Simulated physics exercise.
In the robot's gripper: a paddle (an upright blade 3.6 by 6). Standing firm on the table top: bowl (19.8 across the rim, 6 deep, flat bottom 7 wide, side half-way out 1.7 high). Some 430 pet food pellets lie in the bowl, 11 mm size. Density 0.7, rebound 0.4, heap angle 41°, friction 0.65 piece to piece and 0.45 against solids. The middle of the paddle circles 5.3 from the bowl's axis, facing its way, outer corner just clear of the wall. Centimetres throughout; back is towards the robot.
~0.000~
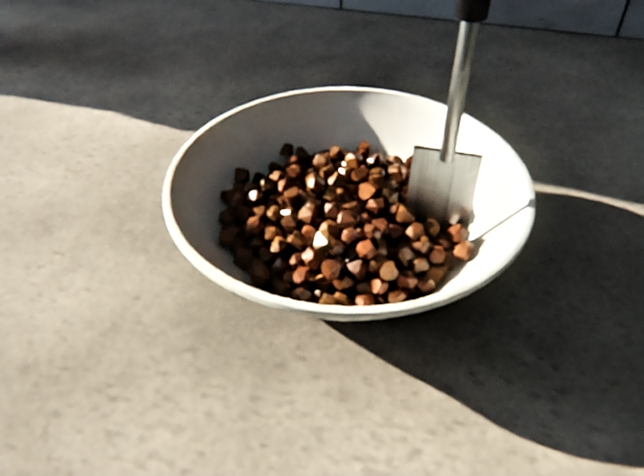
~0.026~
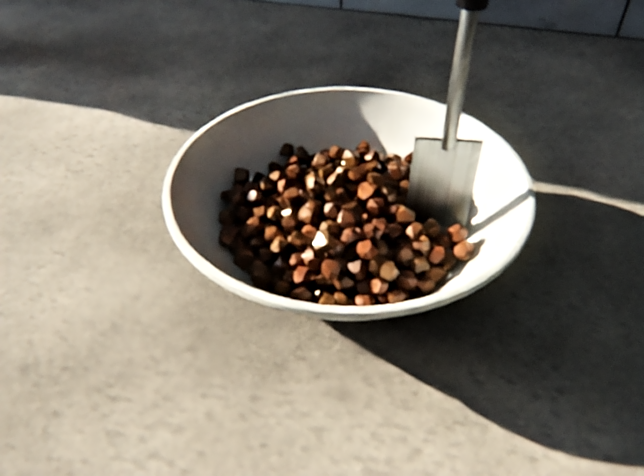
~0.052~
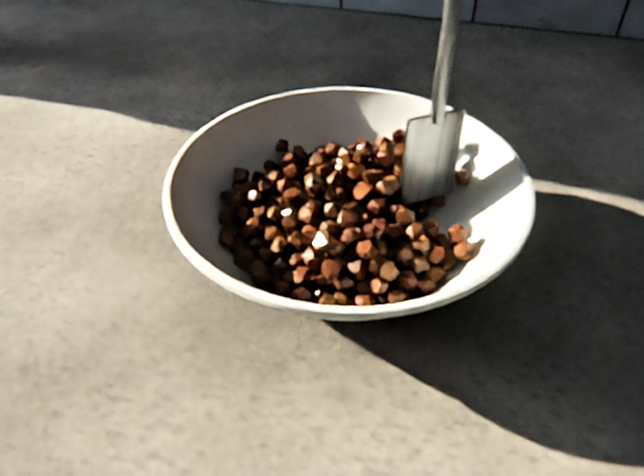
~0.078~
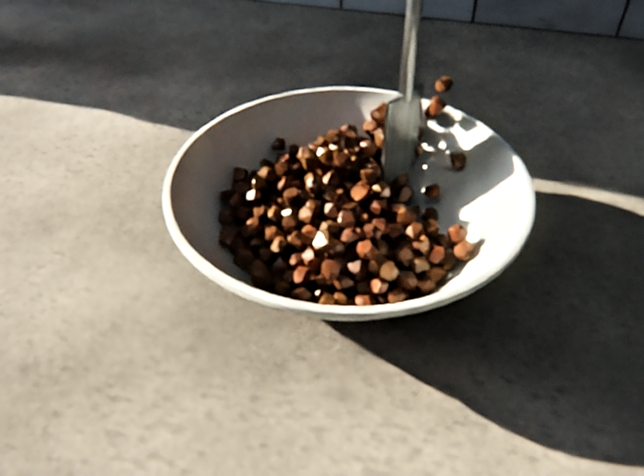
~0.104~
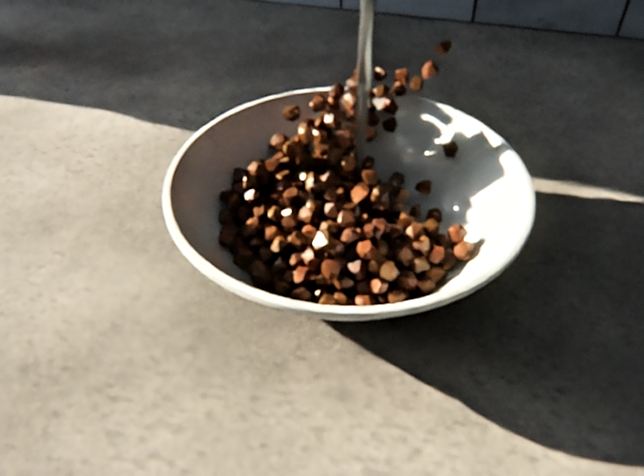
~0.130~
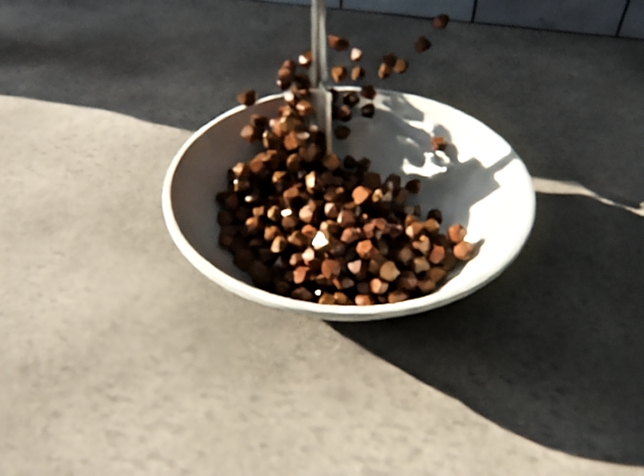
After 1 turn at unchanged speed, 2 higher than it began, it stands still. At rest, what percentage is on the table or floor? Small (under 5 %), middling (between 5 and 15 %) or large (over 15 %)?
A large share, over 15 %, ends on the table or floor.
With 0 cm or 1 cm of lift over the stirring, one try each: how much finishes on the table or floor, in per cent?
About 40 and 35 per cent.
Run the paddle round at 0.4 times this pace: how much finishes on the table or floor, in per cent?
Some 5 per cent.
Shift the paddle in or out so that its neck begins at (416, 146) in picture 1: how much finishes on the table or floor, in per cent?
About 20 per cent.
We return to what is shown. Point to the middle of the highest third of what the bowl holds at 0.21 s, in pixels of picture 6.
Near (284, 227).
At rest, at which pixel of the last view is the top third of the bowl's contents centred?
Around (366, 230).
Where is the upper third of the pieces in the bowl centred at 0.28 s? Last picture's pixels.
At about (373, 239).
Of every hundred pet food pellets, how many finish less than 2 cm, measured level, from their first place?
About 55 per cent.
After 0.21 s, 209° round, highest piece 13 above the table; 394 in the bowl, 38 in flight or on the tool.
After 0.28 s, 295° round, highest piece 13 above the table; 365 in the bowl, 19 on the table or floor, 48 in flight or on the tool.
After 0.52 s, 0° round, highest piece 5 above the table; 341 in the bowl, 91 on the table or floor.
After 1.22 s, 0° round, highest piece 5 above the table; 341 in the bowl, 91 on the table or floor.
At rest, 341 in the bowl, 91 on the table or floor. That is 21 % on the table or floor.
